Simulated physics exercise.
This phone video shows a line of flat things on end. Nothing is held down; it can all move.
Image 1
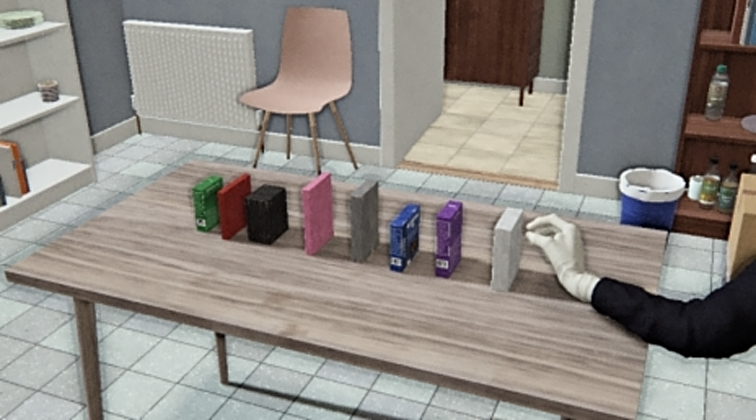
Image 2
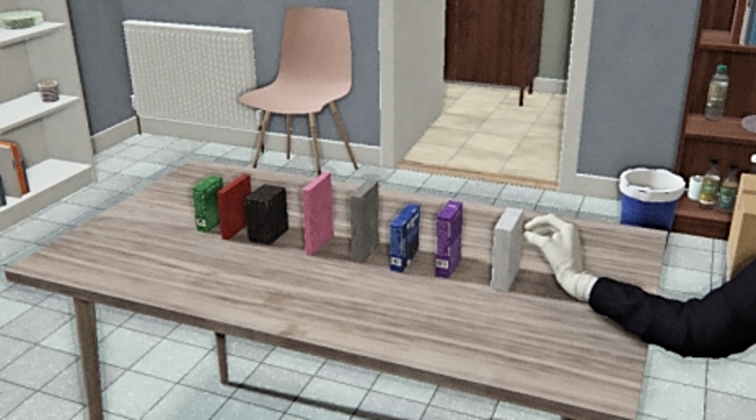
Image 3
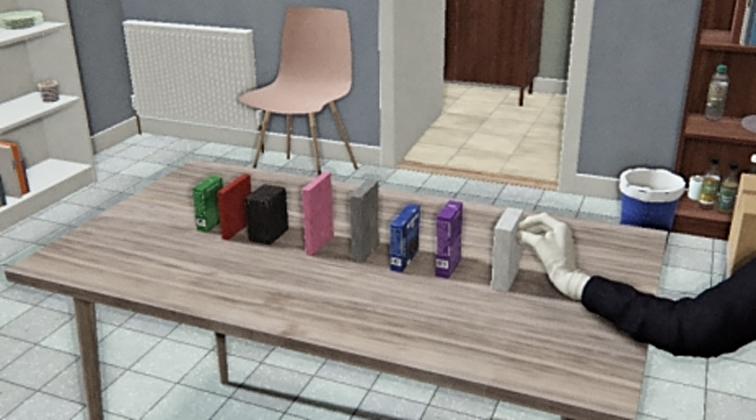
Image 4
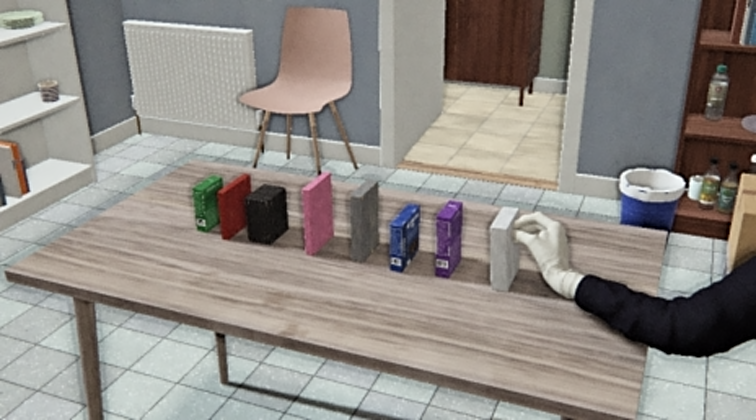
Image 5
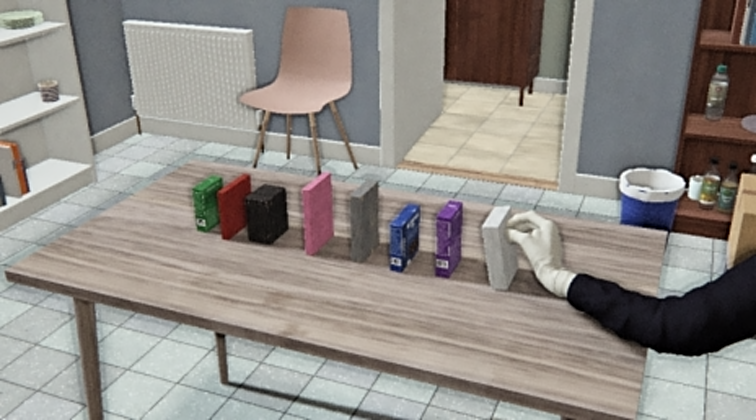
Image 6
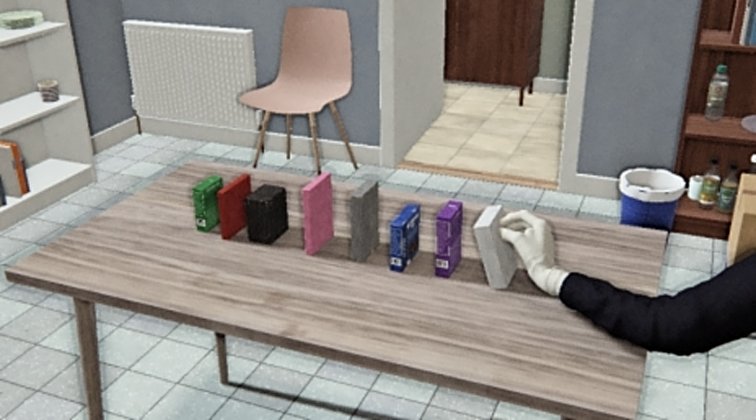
The footage shows eight upright flat objects in a row on a wooden table while a gloved hand at the right moves in against the white board and pushes it, tilting it gradually leftward as the others stay still.
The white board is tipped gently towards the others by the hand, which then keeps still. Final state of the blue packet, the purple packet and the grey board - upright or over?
Outcome: The blue packet is going to fail to stay up; the purple packet is going to fail to stay up; the grey board is going to fail to stay up.
Then, 0.30 s past the last view, white board 66° over; purple packet rocked 34° from its first pose near (429, 237); blue packet rocked 6° from its first pose near (403, 237).
Then, 0.40 s past the last view, white board 75° over; purple packet rocked 55° from its first pose near (416, 241); blue packet rocked 40° from its first pose near (388, 237); grey board rocked 5° from its first pose near (361, 220).
Then, 0.60 s past the last view, white board 76° over; purple packet rocked 70° from its first pose near (411, 246); blue packet rocked 67° from its first pose near (380, 242); grey board rocked 47° from its first pose near (338, 223).
Finally, down or leaning hard on the table, grey board, pink block, blue packet and purple packet; left askew, black block; red board still in place. Final places as the last picture's camera would see them, blue packet near (379, 244), purple packet near (410, 246).
